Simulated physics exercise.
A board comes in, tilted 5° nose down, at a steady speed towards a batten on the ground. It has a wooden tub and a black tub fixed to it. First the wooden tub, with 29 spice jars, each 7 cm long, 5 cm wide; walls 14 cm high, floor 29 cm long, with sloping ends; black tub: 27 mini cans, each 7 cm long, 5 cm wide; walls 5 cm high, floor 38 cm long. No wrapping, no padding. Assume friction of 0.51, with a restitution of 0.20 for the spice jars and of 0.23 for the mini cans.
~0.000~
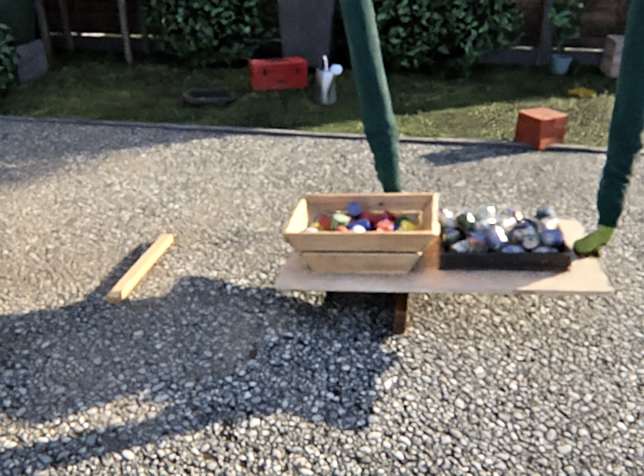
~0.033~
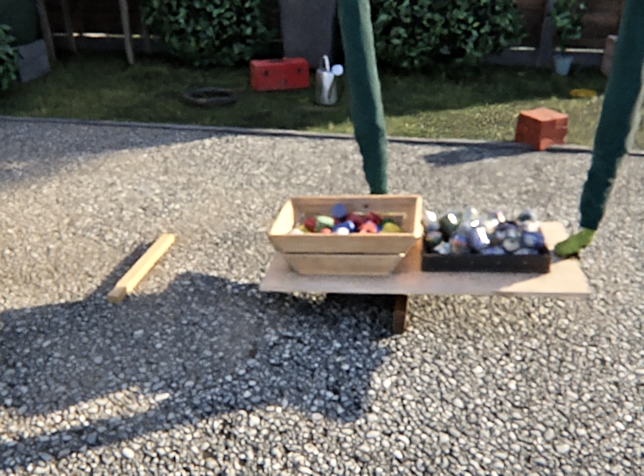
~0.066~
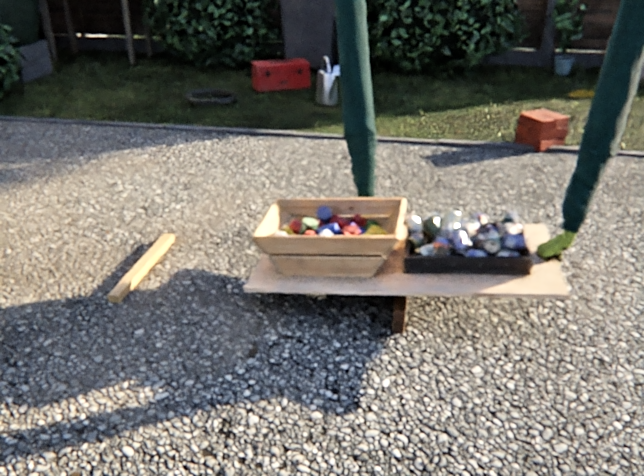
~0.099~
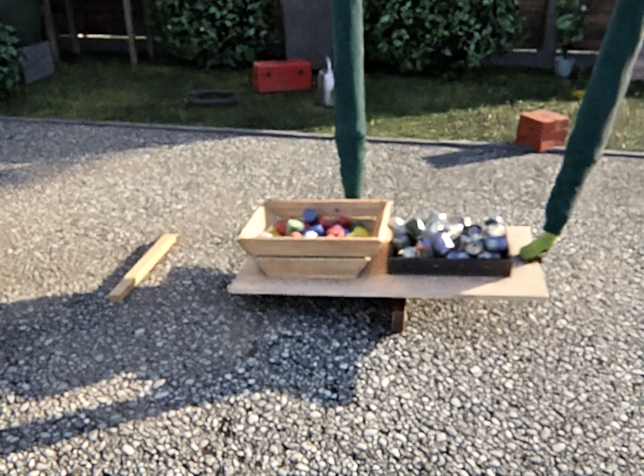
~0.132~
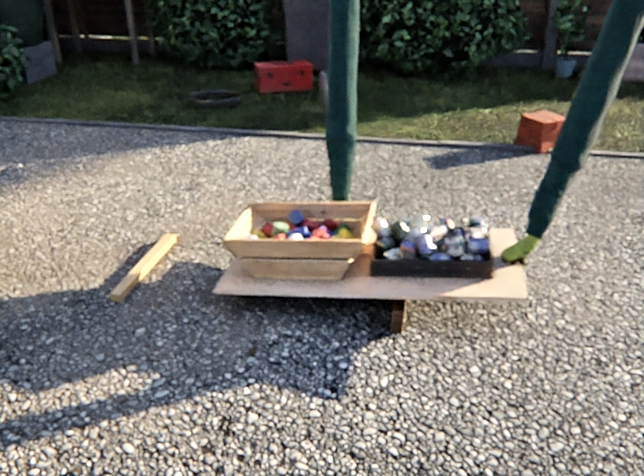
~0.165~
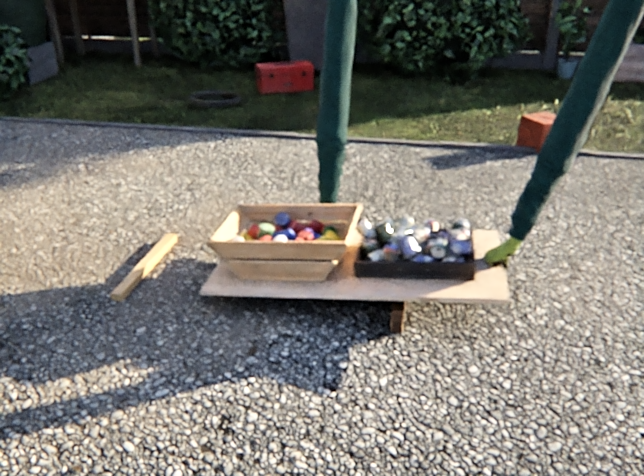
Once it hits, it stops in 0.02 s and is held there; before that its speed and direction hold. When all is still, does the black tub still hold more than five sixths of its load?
It will lose a smaller share than a sixth.
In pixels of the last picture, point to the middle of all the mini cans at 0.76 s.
In the last picture they centre on about (324, 252).
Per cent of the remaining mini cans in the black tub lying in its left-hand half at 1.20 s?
Roughly 60 percent of the remaining load.
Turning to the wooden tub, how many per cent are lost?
Wooden tub - about 0 per cent.
After 0.34 s, it lands.
After 0.42 s, 0 of 29 out of the wooden tub and 0 of 27 out of the black tub.
After 0.54 s, 0 of 29 out of the wooden tub and 1 of 27 out of the black tub.
After 0.76 s, 0 of 29 out of the wooden tub and 1 of 27 out of the black tub.
Outcome (at 1.20 s), 0 of 29 out of the wooden tub and 2 of 27 out of the black tub. Asked share, 2 of 27, 7 per cent.
